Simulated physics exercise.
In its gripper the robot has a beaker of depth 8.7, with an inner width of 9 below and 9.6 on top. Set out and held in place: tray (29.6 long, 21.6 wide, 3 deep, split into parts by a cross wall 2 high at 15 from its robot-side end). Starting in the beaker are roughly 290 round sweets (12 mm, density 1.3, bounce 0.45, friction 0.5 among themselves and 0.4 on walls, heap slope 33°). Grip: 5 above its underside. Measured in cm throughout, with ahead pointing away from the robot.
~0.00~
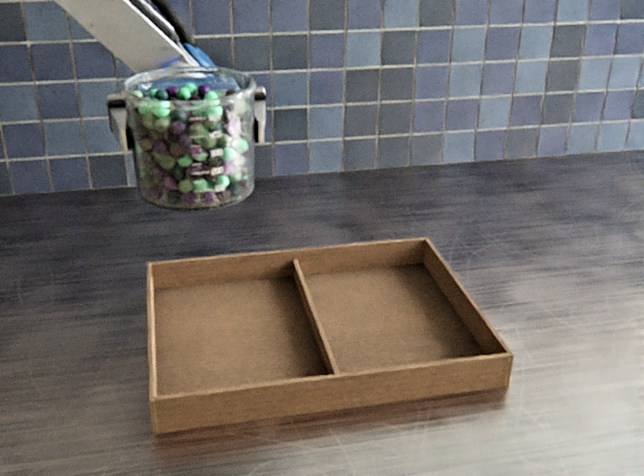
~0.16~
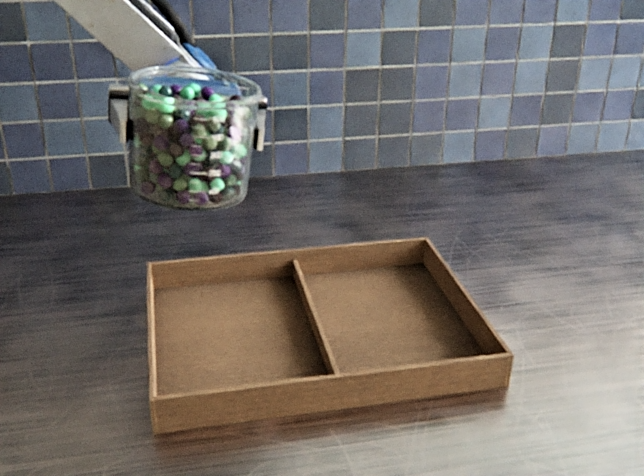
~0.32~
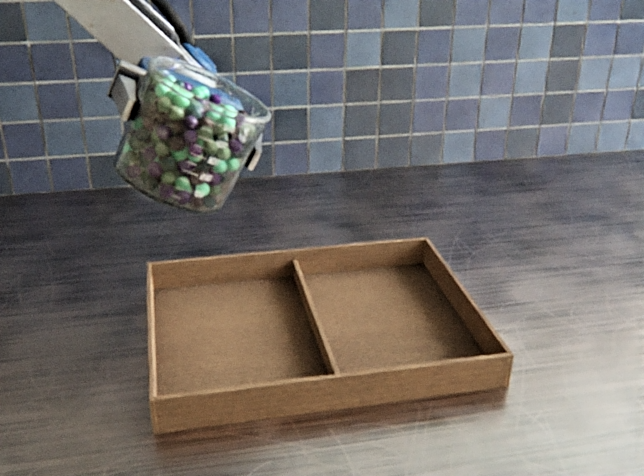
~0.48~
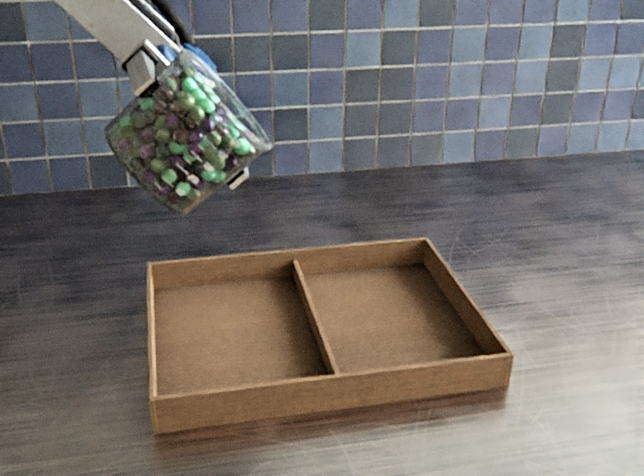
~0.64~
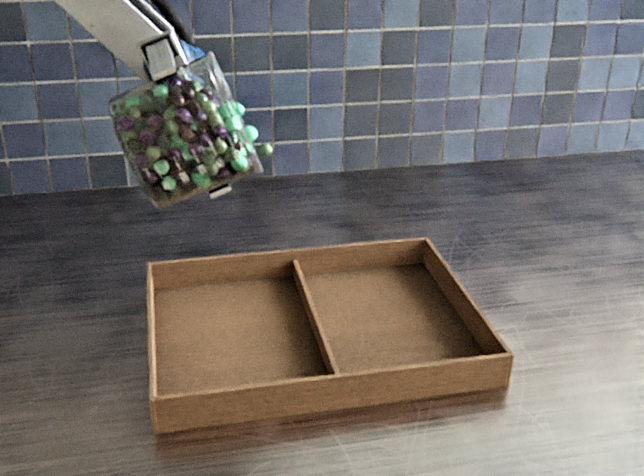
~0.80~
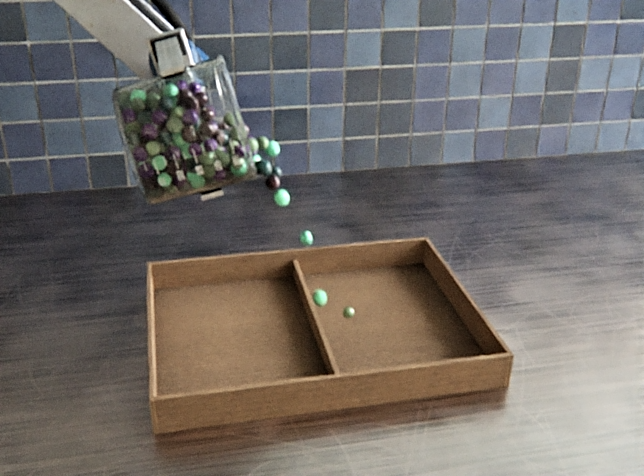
A robot arm held a clear beaker full of green and purple sweets above a divided brown tray, tilted it steeply to the right, and a few sweets tumbled out toward the tray.
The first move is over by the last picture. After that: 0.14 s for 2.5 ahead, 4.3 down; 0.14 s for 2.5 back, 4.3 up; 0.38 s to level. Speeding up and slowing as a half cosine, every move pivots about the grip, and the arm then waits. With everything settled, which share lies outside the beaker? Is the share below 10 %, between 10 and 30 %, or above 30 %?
It is between 10 and 30 %.
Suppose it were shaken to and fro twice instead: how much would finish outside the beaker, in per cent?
Expected share: About 25 %.
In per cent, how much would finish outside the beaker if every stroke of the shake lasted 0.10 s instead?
That would give around 25 per cent.
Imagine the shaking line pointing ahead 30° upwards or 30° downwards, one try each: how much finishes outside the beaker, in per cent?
Near 65 and 35 percent respectively.
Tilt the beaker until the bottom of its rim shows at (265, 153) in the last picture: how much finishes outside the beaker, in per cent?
Around 5 per cent of it.
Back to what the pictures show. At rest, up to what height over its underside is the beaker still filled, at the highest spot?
I'd say near 9.0 cm from the bottom.
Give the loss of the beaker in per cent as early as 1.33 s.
I'd put it at some 20 percent up to then.
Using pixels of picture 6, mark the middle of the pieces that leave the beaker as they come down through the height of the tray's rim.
Centre: About (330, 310).
After 1.06 s, tilted 77° forward, highest piece 24 above the table; 254 in the beaker, 16 in the far-side part, 5 in the robot-side part, 13 in flight or on a rim.
After 1.33 s, tilted 21° forward, highest piece 24 above the table; 231 in the beaker, 37 in the far-side part, 18 in the robot-side part, 2 in flight or on a rim.
After 1.66 s, level, highest piece 25 above the table; 231 in the beaker, 38 in the far-side part, 19 in the robot-side part.
After 2.71 s, level, highest piece 25 above the table; 231 in the beaker, 38 in the far-side part, 19 in the robot-side part.
In the end, 231 in the beaker, 38 in the far-side part, 19 in the robot-side part. That is 20 % outside the beaker.
